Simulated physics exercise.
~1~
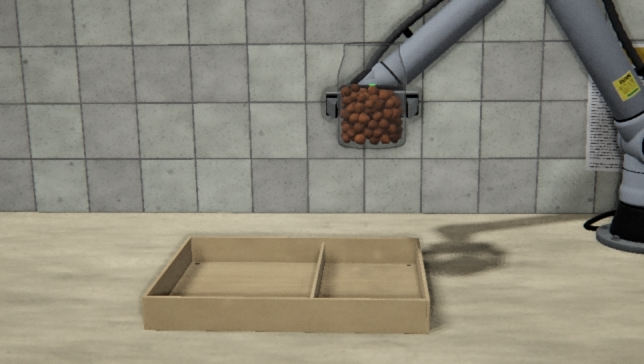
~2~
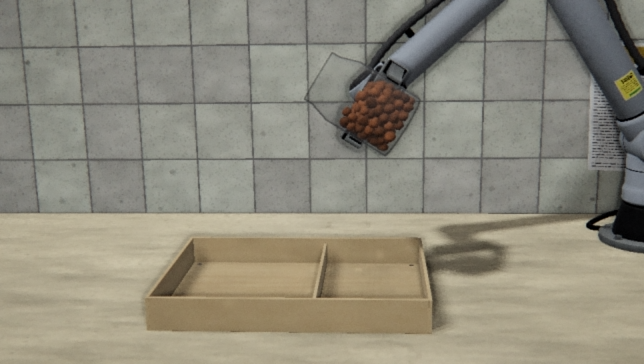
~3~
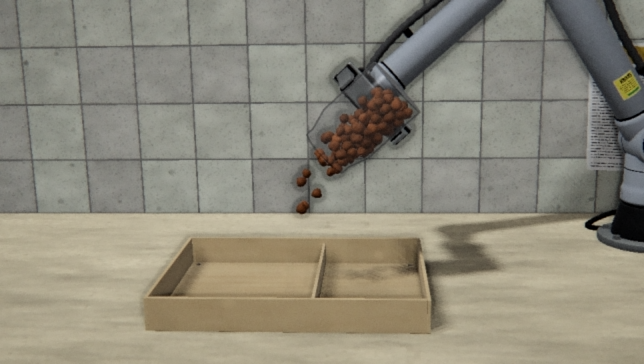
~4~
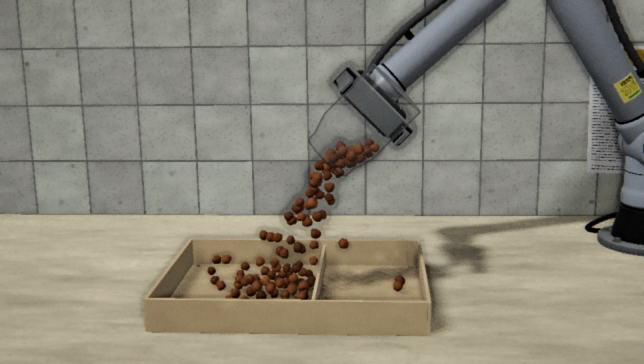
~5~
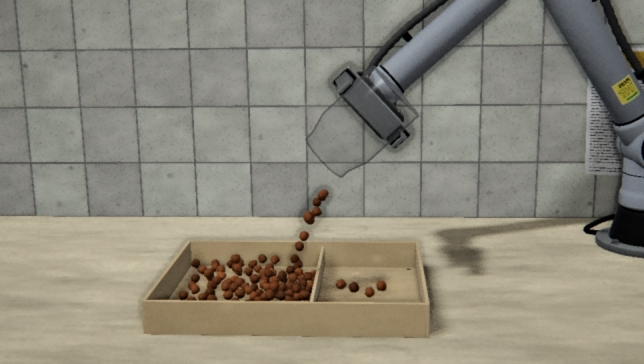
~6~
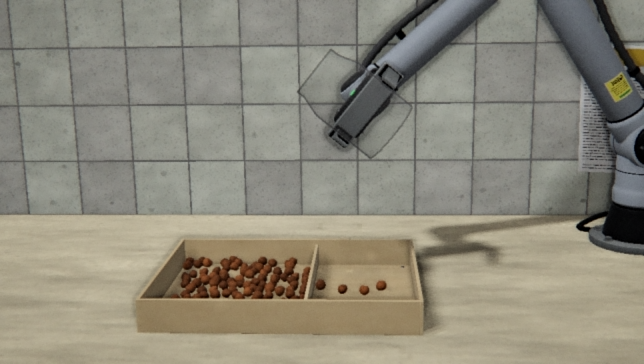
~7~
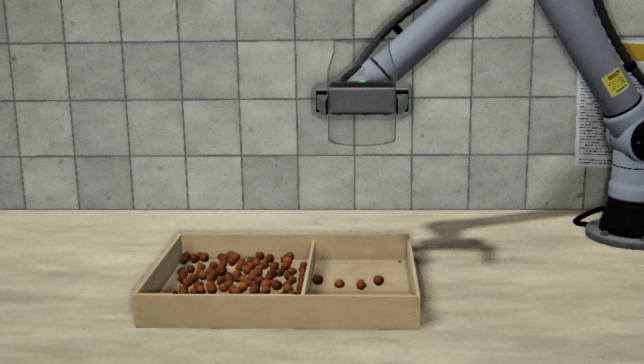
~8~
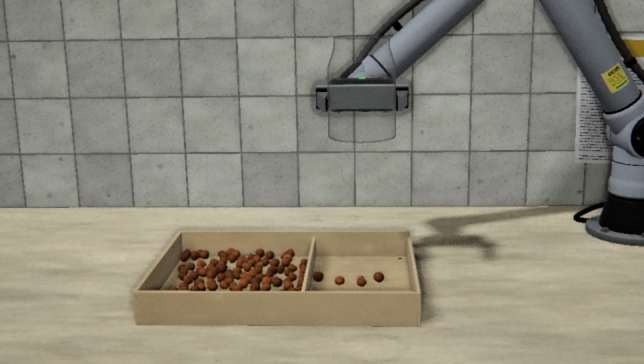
We see a robot arm tip a clear jar of brown hazelnuts over a divided wooden tray, pouring them out until the jar is empty, then turn it upright again; most nuts lie in the left compartment, with four in the right.
